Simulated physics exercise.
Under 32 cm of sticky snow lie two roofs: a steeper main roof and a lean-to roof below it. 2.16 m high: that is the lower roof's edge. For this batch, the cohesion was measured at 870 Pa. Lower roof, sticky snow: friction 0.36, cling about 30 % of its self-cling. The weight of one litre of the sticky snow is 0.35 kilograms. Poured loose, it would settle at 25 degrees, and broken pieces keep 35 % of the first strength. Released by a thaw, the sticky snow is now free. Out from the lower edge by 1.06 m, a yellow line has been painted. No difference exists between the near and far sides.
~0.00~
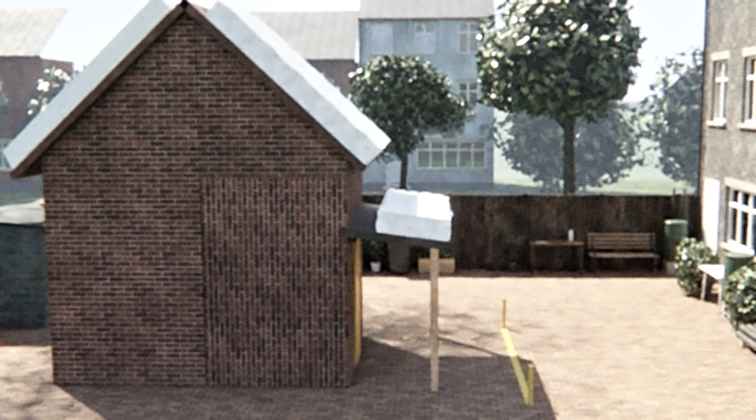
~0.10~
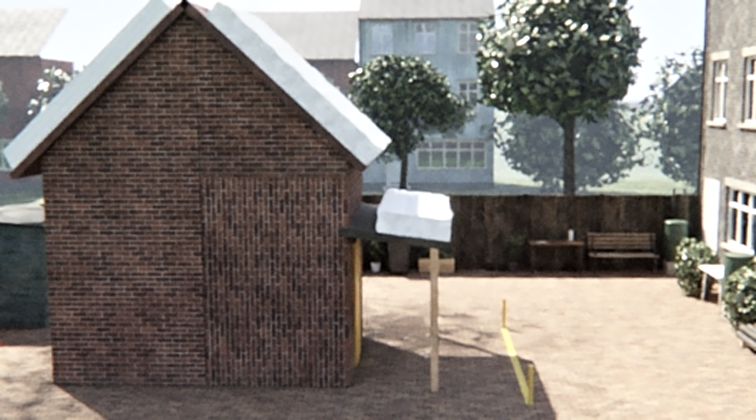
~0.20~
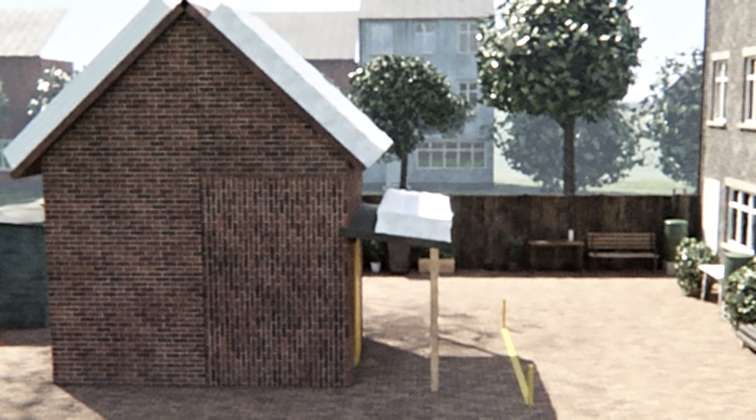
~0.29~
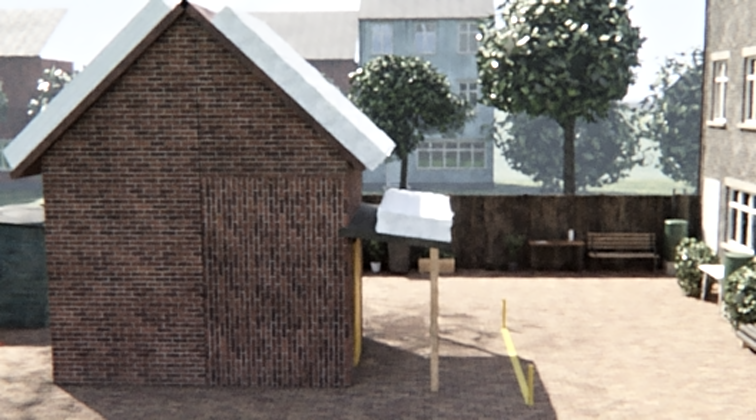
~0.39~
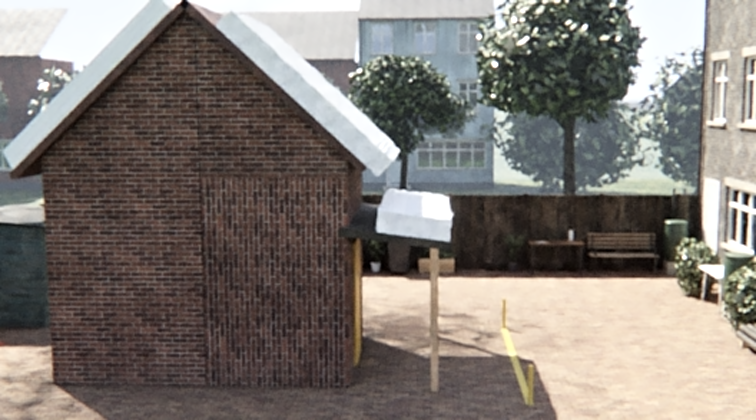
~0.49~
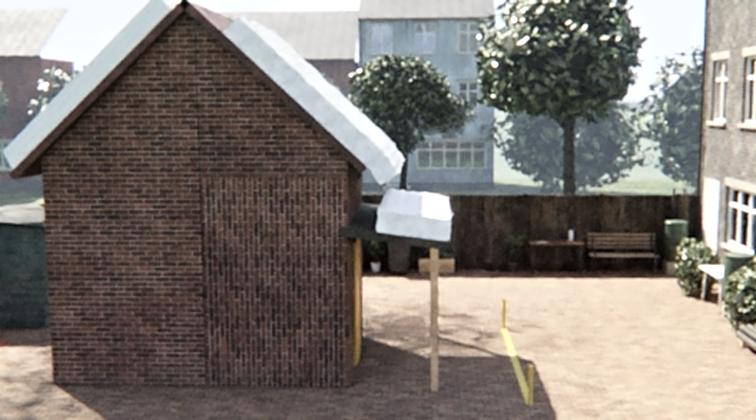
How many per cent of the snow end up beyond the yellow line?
About 44 %.
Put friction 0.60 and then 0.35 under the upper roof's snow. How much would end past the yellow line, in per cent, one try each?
30 %, then 50 %.
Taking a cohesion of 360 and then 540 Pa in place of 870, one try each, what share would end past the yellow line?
Try one gives 60 per cent, try two gives 55 per cent.
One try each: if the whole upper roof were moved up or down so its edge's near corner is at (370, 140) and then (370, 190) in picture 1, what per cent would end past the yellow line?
The first try gives about 55 % and the second about 25 %.
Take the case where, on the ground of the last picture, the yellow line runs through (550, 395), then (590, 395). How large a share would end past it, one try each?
The first line gives 35 in a hundred and the second 18 in a hundred.
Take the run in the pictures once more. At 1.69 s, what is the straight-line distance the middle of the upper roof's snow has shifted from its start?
It has shifted some 3.2 m.
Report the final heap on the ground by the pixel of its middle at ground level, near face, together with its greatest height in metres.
(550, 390), 0.4 m.
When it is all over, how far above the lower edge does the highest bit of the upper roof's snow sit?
Looks like around 0.5 m above that edge.
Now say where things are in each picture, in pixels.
Foremost bit of the sticky snow at (367, 139), in the first frame.
Foremost bit of the sticky snow at (368, 140), its middle shifted 1.3 cm, in the second frame.
Foremost bit of the sticky snow at (370, 142), its middle shifted 5.3 cm, 2 % of it past the upper edge, in one piece, in the third frame.
Foremost bit of the sticky snow at (374, 145), its middle shifted 12 cm, 4 % of it past the upper edge, in one piece, in the fourth frame.
Foremost bit of the sticky snow at (380, 151), its middle shifted 22 cm, 8 % of it past the upper edge, in one piece, in the fifth frame.
Foremost bit of the sticky snow at (387, 165), its middle shifted 35 cm, 12 % of it past the upper edge, cracking, in the sixth frame.
After 1.04 s, none is below the lower edge and 0 % is past the line.
After 1.69 s, 26 % is below the lower edge and 6 % is past the line.
After 2.35 s, 65 % is below the lower edge and 39 % is past the line.
After 3.00 s, 66 % is below the lower edge and 44 % is past the line.
After 3.40 s, 66 % is below the lower edge and 44 % is past the line.
